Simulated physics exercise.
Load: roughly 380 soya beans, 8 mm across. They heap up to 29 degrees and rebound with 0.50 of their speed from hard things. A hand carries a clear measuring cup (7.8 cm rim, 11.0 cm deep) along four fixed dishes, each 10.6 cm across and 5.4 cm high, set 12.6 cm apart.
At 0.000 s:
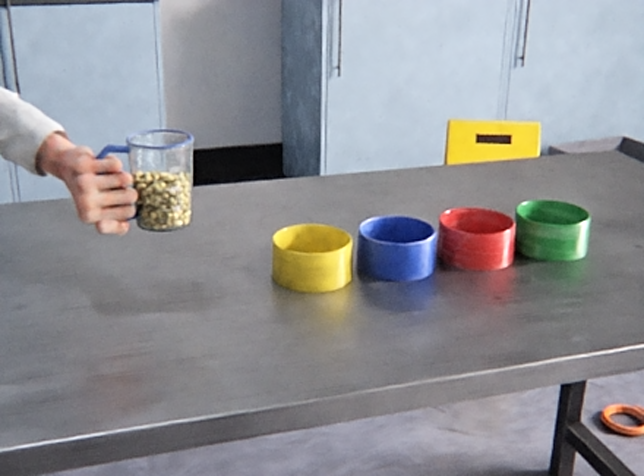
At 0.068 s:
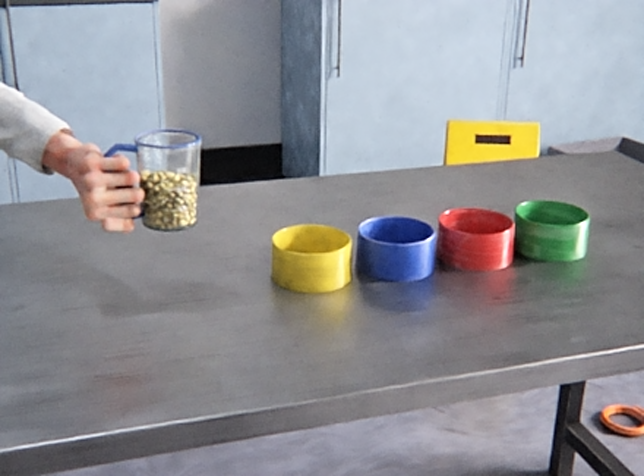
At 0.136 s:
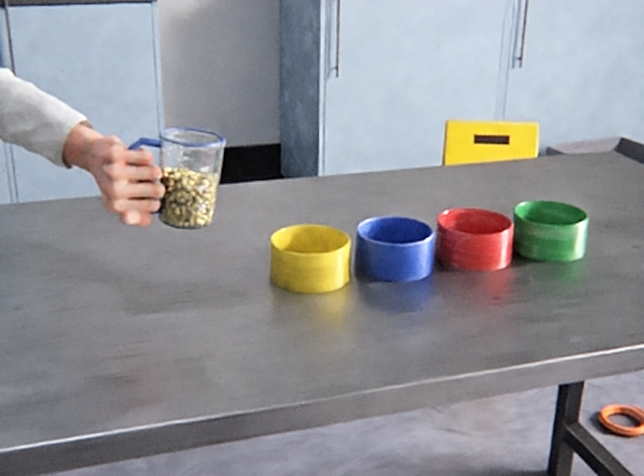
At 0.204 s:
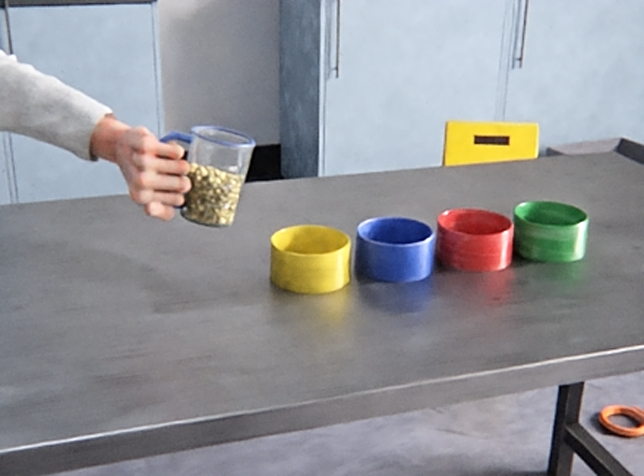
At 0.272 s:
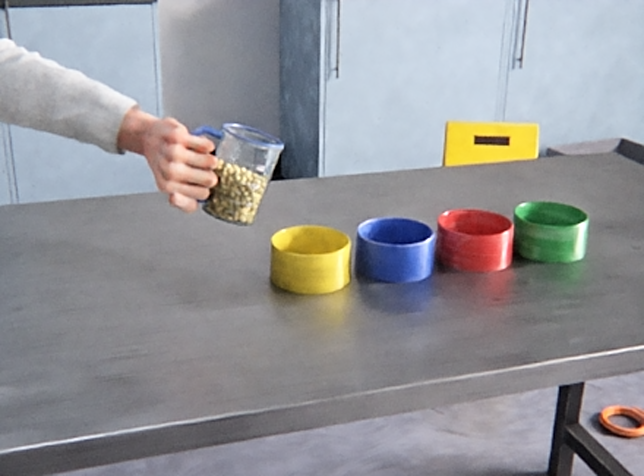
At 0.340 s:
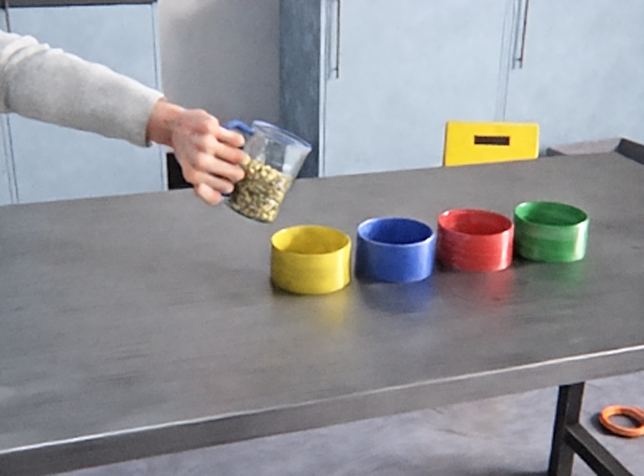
In the video, a hand holding a clear measuring cup of pale beans moves right above a gray table toward a row of yellow, blue, red and green dishes, gradually tilting the cup rightward as it nears the yellow dish.
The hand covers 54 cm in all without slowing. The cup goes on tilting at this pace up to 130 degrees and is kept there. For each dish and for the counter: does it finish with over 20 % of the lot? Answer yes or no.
Red dish: No; blue dish: No; green dish: Yes; yellow dish: No; on the counter: Yes.
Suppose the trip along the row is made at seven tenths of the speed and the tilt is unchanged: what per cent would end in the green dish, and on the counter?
In that case green 80, counter 10.
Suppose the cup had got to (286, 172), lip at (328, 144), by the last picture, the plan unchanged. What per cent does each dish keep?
Red 0, blue 0, green 80, yellow 0.
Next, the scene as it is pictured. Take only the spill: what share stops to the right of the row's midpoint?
Some 100 per cent.
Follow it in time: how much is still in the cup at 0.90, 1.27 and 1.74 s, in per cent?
In turn: 100, 80, 0.
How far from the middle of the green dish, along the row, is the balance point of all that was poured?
About 7 cm to its right.
After 0.90 s, tilt 75 degrees; cup holds 100 %.
Then, at 1.27 s, tilt 107 degrees; cup holds 80 %, green 5 %.
After 1.74 s, tilt 130 degrees; cup holds 0 %, green 60 %.
In the end, at 2.4 s, red 0 %, blue 0 %, green 60 %, yellow 0 %, counter 40 %.
